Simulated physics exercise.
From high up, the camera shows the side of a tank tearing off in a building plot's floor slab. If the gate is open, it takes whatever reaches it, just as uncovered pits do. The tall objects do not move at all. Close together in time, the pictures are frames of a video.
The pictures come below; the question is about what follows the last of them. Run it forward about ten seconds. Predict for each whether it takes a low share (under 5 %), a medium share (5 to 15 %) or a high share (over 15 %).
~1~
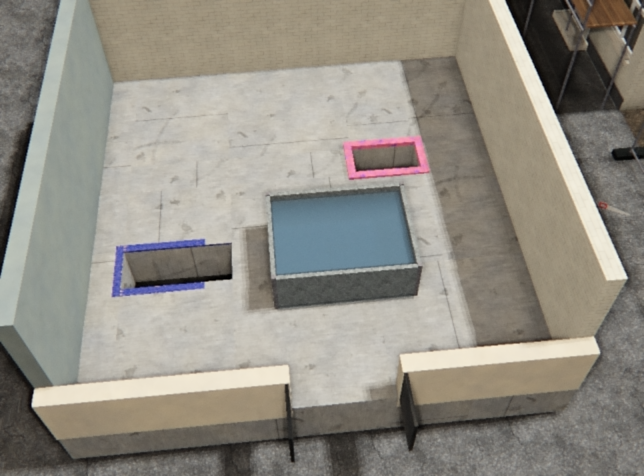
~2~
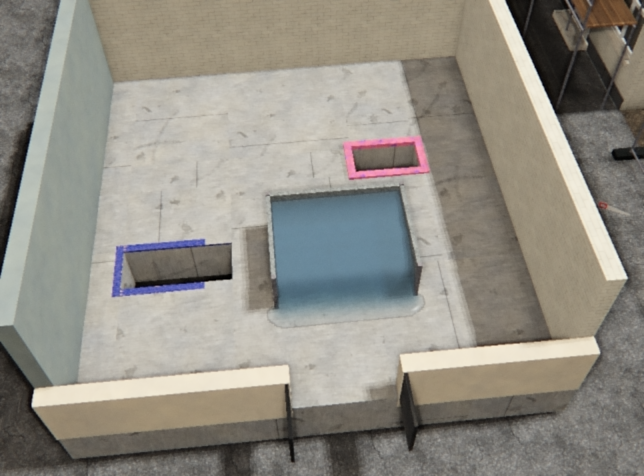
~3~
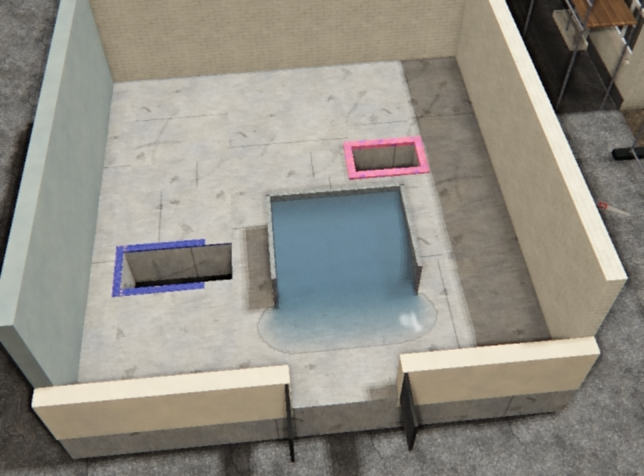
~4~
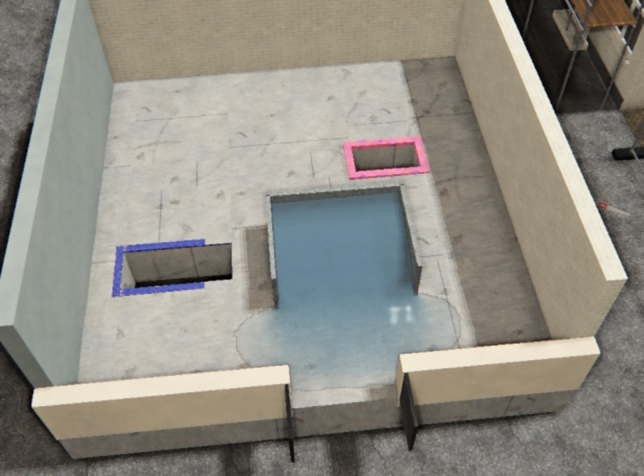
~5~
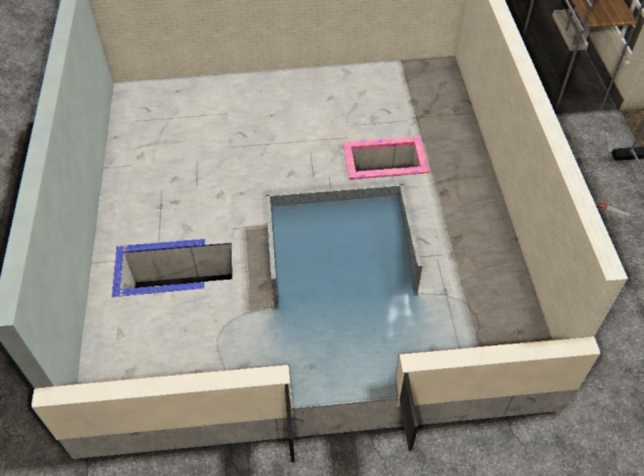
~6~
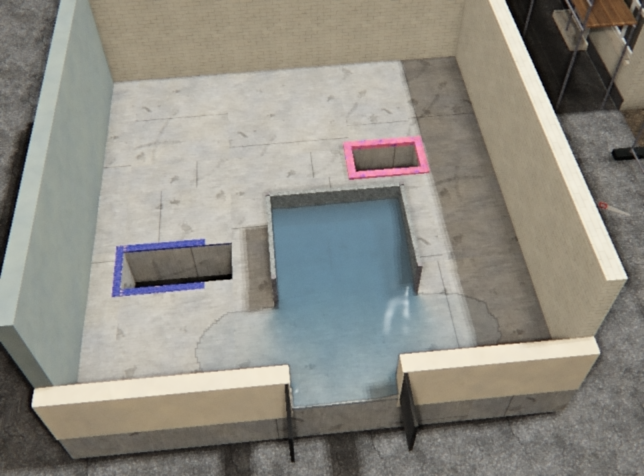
Prediction: The gate takes a high share; the blue pit takes a medium share; the pink pit takes a low share.
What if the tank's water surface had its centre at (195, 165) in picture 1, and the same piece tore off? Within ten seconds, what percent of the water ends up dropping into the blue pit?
I'd put the blue pit at 80 % of the whole.
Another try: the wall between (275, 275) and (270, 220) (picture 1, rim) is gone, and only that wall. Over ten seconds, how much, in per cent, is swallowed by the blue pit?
The blue pit takes 60 per cent.
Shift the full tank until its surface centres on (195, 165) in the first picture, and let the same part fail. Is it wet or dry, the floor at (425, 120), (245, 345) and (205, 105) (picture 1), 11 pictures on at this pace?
Looking at all three, I'd call them bone dry, swamped, bone dry.
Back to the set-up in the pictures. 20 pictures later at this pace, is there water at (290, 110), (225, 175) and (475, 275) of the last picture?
Left dry; left dry; drenched.
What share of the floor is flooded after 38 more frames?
Some 55 per cent.
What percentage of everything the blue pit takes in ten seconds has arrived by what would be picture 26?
Near 10 %, I'd say.
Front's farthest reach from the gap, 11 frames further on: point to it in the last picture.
Somewhere about (74, 413).
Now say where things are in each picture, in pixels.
In the first frame, the tank at (341, 232) is whole and still.
In the second frame, the front is at (271, 312), out from the gap at (346, 289).
In the third frame, the front is at (263, 327), out from the gap at (346, 291).
In the fourth frame, the front is at (252, 358), out from the gap at (346, 292).
In the fifth frame, the front is at a hidden place, out from the gap at (346, 293).
In the sixth frame, water pours out at (346, 293) and has run to a hidden place.
A moment on, water covers 15 % of the floor; the gate 19 %, the blue pit 0 %, the pink pit 0 %.
Next, water covers 25 % of the floor; the gate 34 %, the blue pit 0 %, the pink pit 0 %.
Then, water covers 40 % of the floor; the gate 45 %, the blue pit 1 %, the pink pit 0 %.
Later, water covers 55 % of the floor; the gate 52 %, the blue pit 4 %, the pink pit 1 %.
In the end, water covers 60 % of the floor; the gate 55 %, the blue pit 8 %, the pink pit 1 %.
